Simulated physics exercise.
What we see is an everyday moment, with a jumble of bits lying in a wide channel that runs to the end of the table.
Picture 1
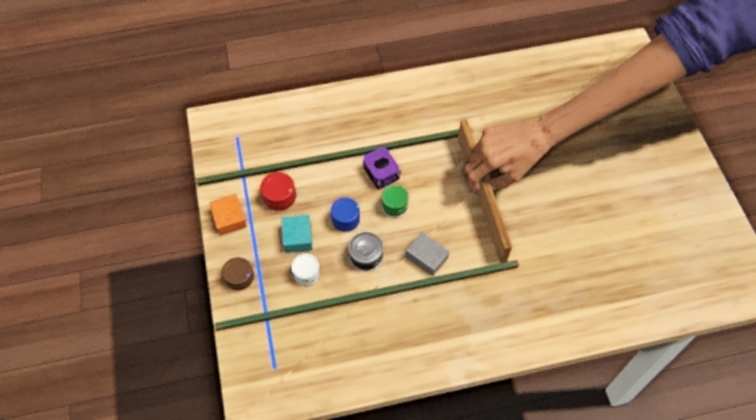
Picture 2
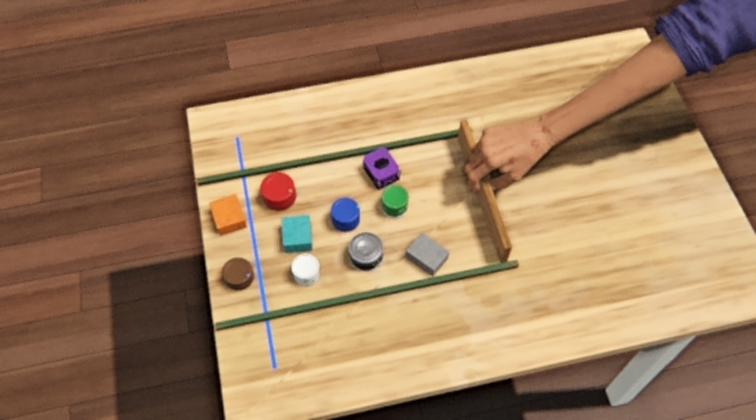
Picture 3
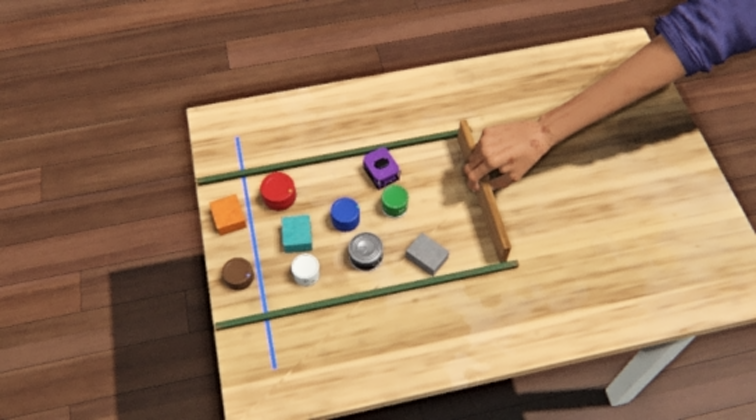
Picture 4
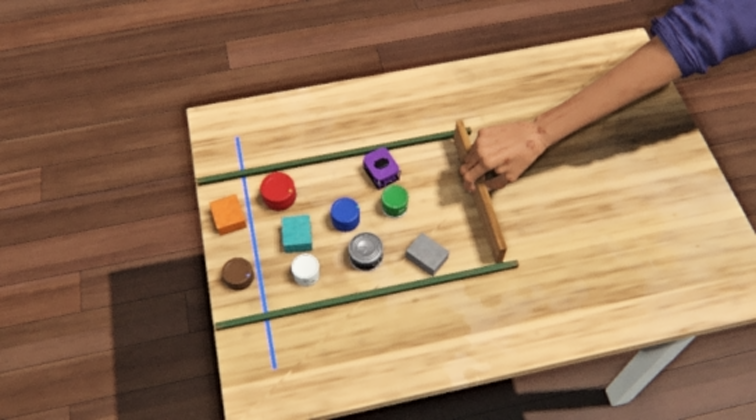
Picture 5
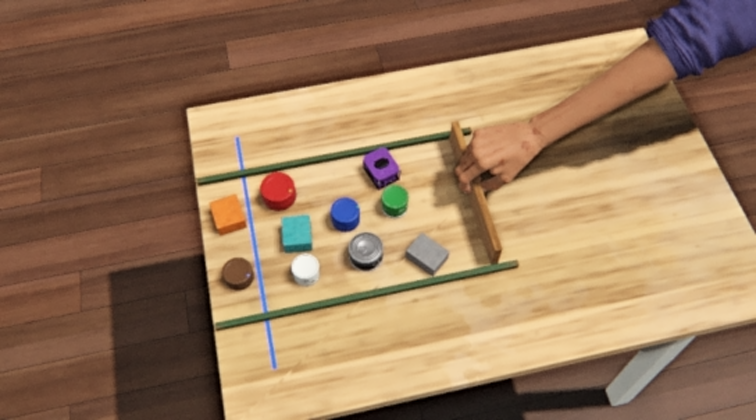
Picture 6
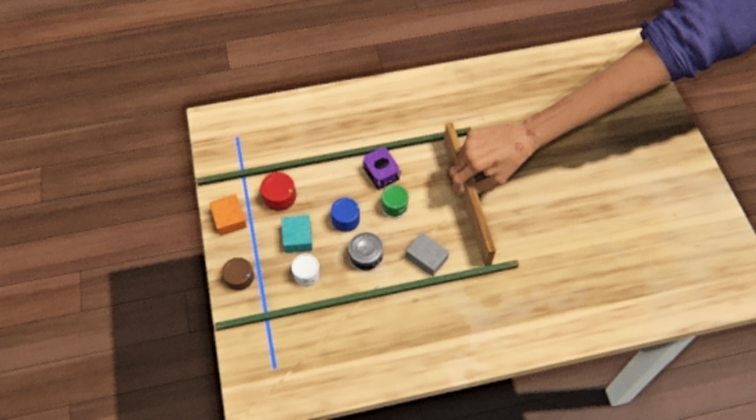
The video shows a hand holding a wooden board upright between two green strips on a table, first nearly still, then sliding it slightly left toward scattered colourful blocks and round pieces, which stay in place near a blue line.
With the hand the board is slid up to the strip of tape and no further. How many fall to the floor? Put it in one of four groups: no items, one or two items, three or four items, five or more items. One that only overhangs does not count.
Group: Three or four items.
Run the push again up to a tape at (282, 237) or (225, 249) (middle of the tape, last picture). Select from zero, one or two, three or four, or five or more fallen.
Going place by place, the count is zero; at least five.
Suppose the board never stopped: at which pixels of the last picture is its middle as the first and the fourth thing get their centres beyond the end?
At (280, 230) for the first, at (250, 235) for the fourth.
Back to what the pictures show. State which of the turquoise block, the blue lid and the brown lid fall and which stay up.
The turquoise block is not spared; as for the blue lid, it is spared; and the brown lid is not spared.
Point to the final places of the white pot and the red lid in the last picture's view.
First object about (216, 308); second object about (202, 202).
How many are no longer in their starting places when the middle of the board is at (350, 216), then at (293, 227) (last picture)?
The count reaches 7 first and 10 second.
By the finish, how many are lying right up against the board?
3 in contact.
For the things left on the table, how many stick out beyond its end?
The total comes out at 4.
Early on, none off yet; orange block at rest near (228, 215); brown lid at rest near (238, 274); red lid at rest near (278, 192).
Finally, the number that fall off is three or four; lost, turquoise block, brown lid and orange block.
